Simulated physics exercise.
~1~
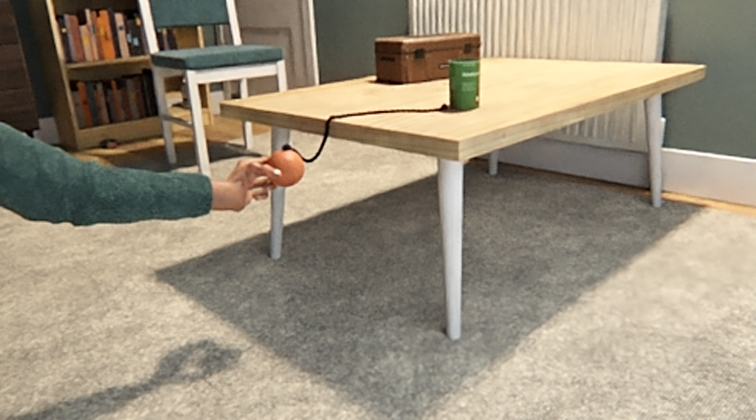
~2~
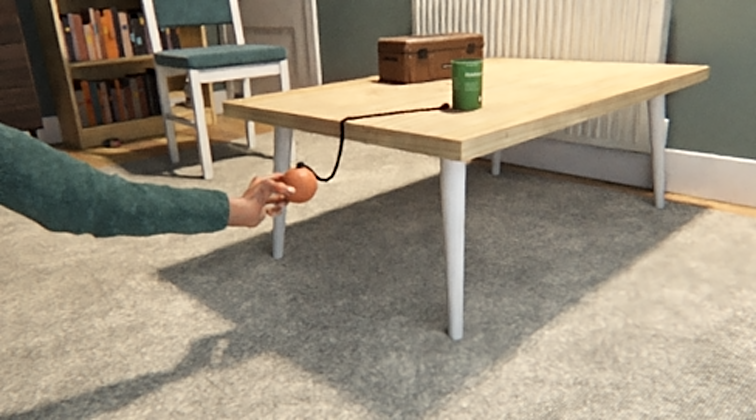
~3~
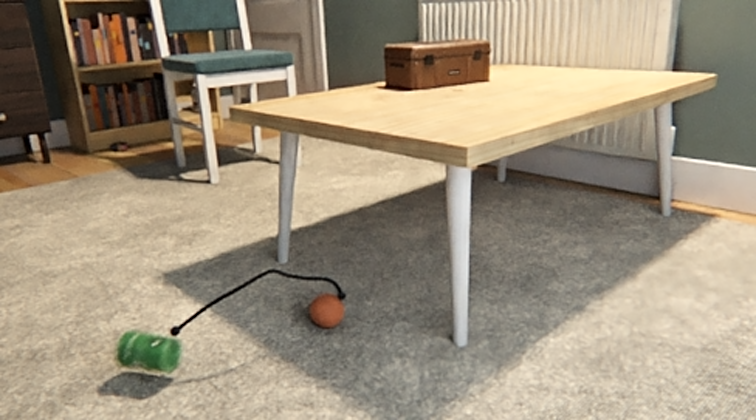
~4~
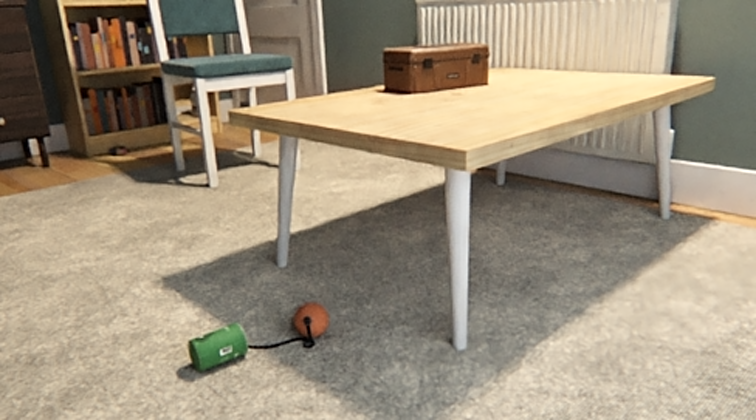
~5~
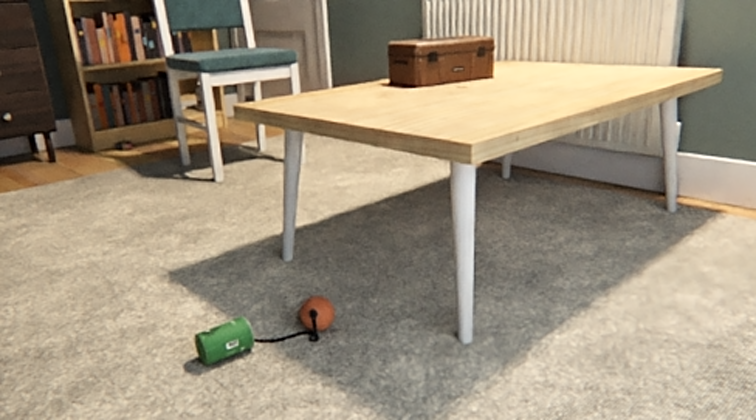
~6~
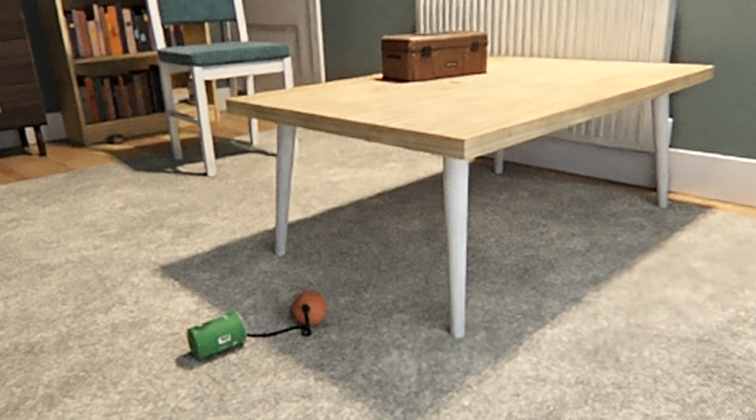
At first, a hand in a dark green sleeve holds an orange beside a pale wooden table, with a black cord running from it to an upright green cup near a brown toolbox. The hand moves slightly right and down, while the cup stays standing on the tabletop. Then the hand lets go and is gone from view, the orange drops to the grey carpet, and the cup is pulled off the table after it. The cup comes down on its side to the left of the orange. Both finally rest on the carpet, still joined by the cord, while the toolbox remains on the table.
